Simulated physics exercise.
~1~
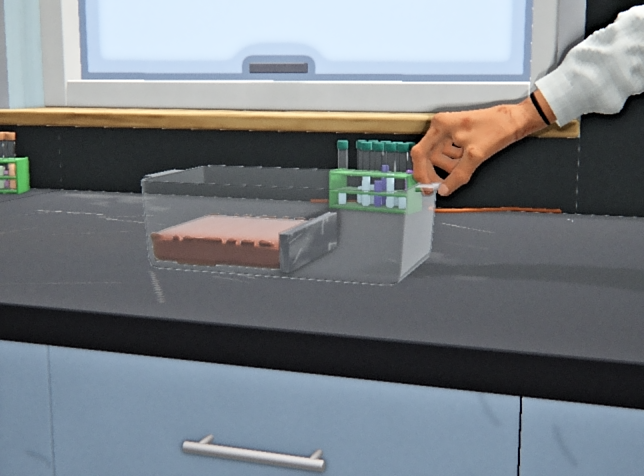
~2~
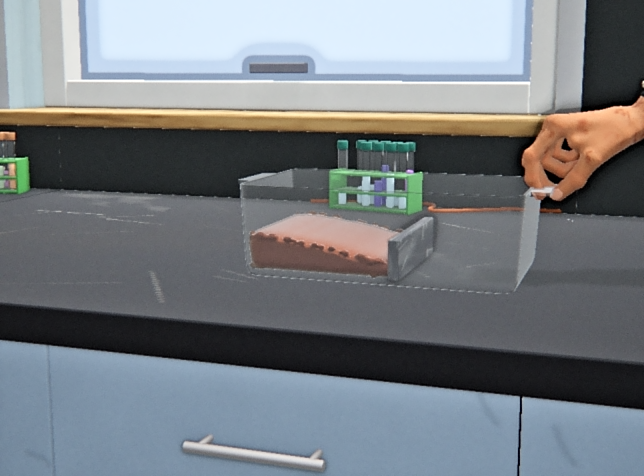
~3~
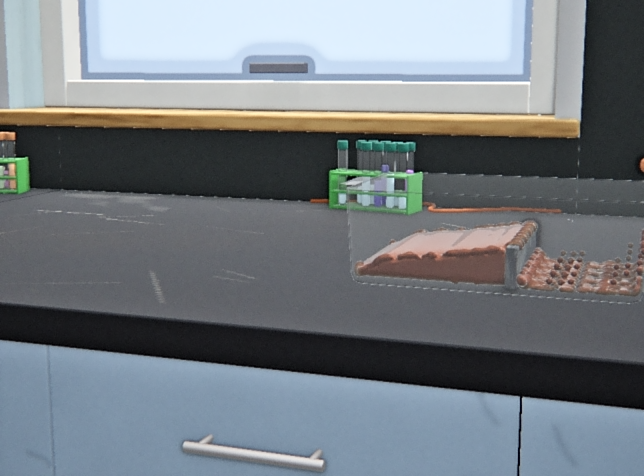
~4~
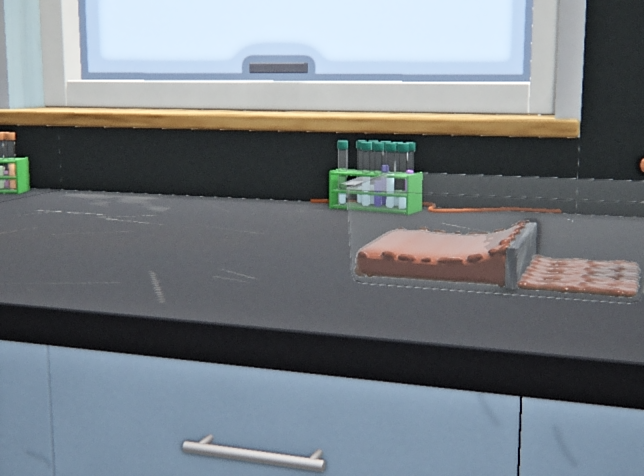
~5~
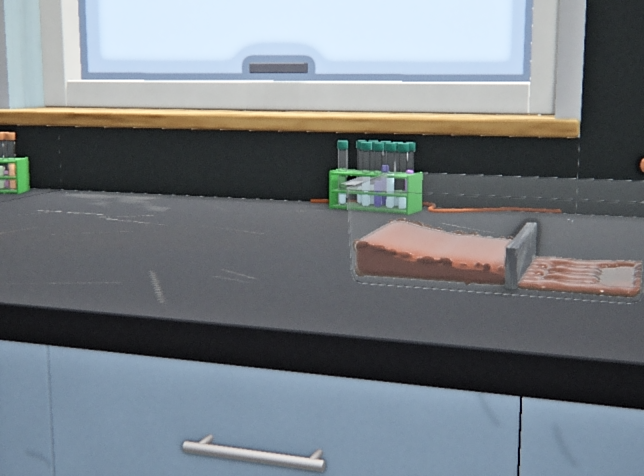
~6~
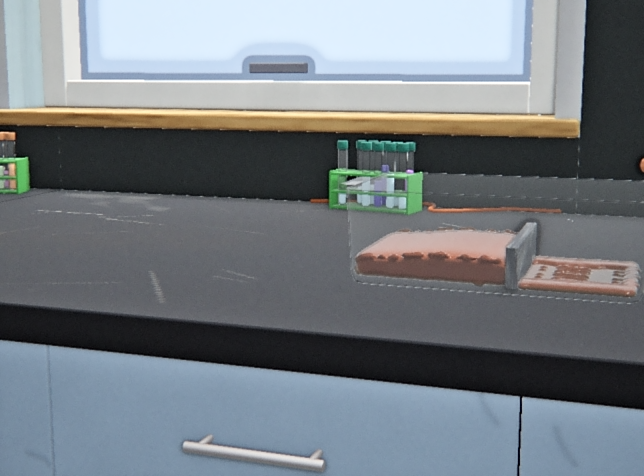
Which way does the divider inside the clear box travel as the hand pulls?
The divider moves to the right, carried along with the box.
